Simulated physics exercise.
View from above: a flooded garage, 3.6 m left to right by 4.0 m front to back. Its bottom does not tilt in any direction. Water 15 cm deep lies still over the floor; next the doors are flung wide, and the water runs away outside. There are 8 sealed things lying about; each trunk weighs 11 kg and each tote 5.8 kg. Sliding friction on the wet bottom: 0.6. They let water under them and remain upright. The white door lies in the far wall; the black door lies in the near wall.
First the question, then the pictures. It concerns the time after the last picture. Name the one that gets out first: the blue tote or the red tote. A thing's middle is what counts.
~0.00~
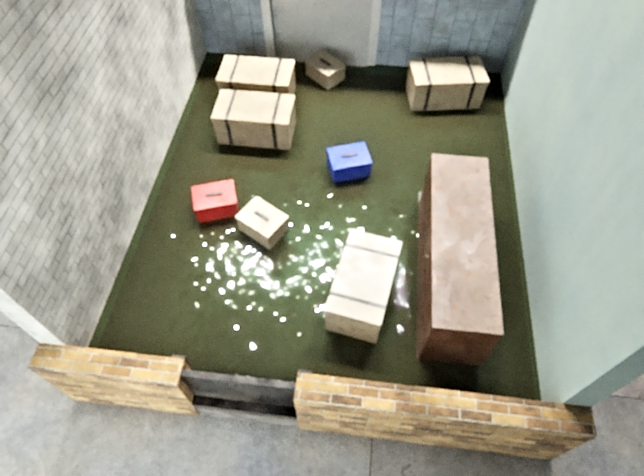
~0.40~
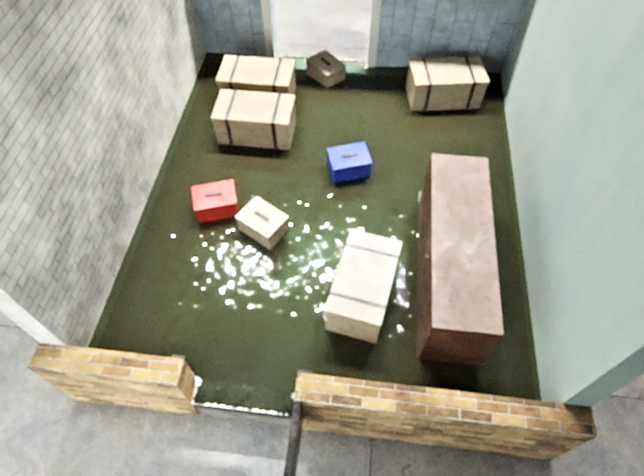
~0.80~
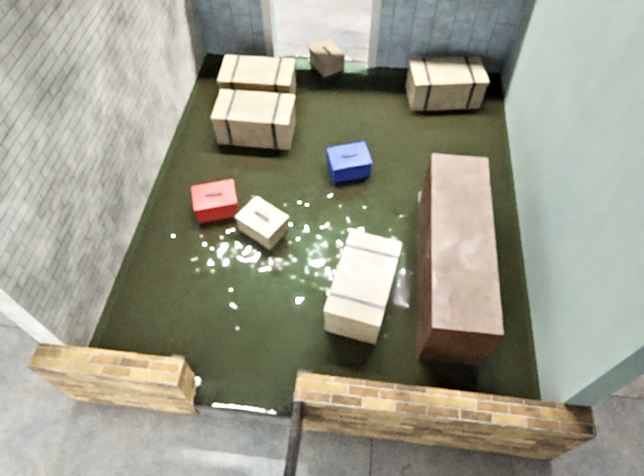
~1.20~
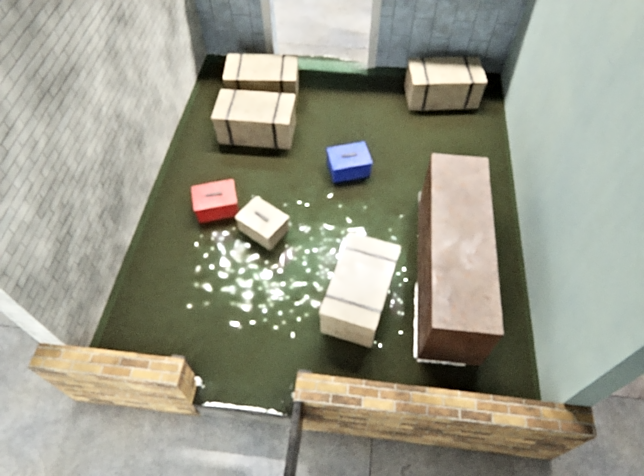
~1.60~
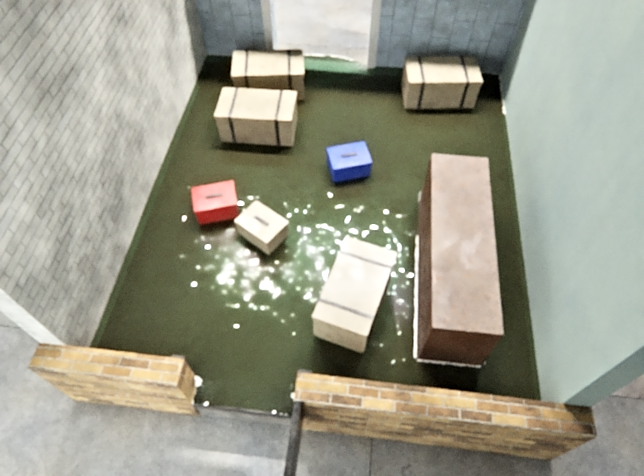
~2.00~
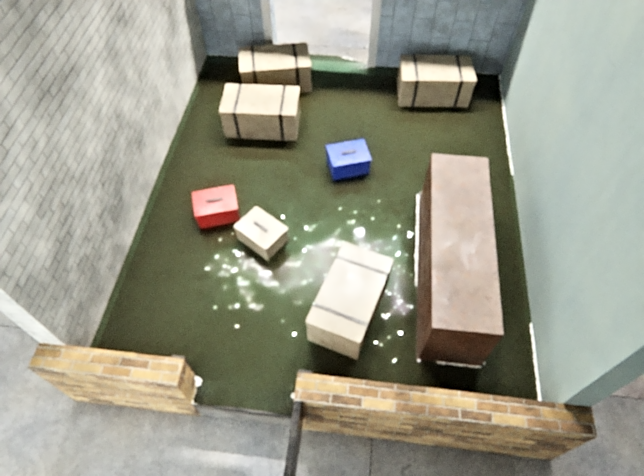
Blue.
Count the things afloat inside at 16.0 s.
At that point I count 2.
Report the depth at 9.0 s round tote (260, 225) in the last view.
Depth: Near 8 cm.
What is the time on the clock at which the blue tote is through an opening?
Around 17.0 seconds.
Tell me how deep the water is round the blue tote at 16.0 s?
5 cm or so.
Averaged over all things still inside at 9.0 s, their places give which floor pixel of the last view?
It sits at about (270, 221).
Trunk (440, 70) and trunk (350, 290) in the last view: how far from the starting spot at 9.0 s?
Washed out, washed out.
After 4.0 s the blue tote is near (337, 147), 0.2 m from its start, afloat; the red tote is near (211, 205), 0.1 m from its start, afloat; 2 of 8 are out; 6 afloat.
After 9.0 s the blue tote is near (328, 127), 0.5 m from its start, afloat; the red tote is near (212, 218), 0.2 m from its start, afloat; 5 of 8 are out; 3 afloat.
After 16.0 s the blue tote is near (310, 68), 1.6 m from its start, afloat; the red tote is near (199, 249), 0.6 m from its start, afloat; 6 of 8 are out; 2 afloat.
After 20.0 s the blue tote has gone out (at 17.2 s); the red tote is near (208, 274), 0.8 m from its start, aground; 7 of 8 are out; 0 afloat.
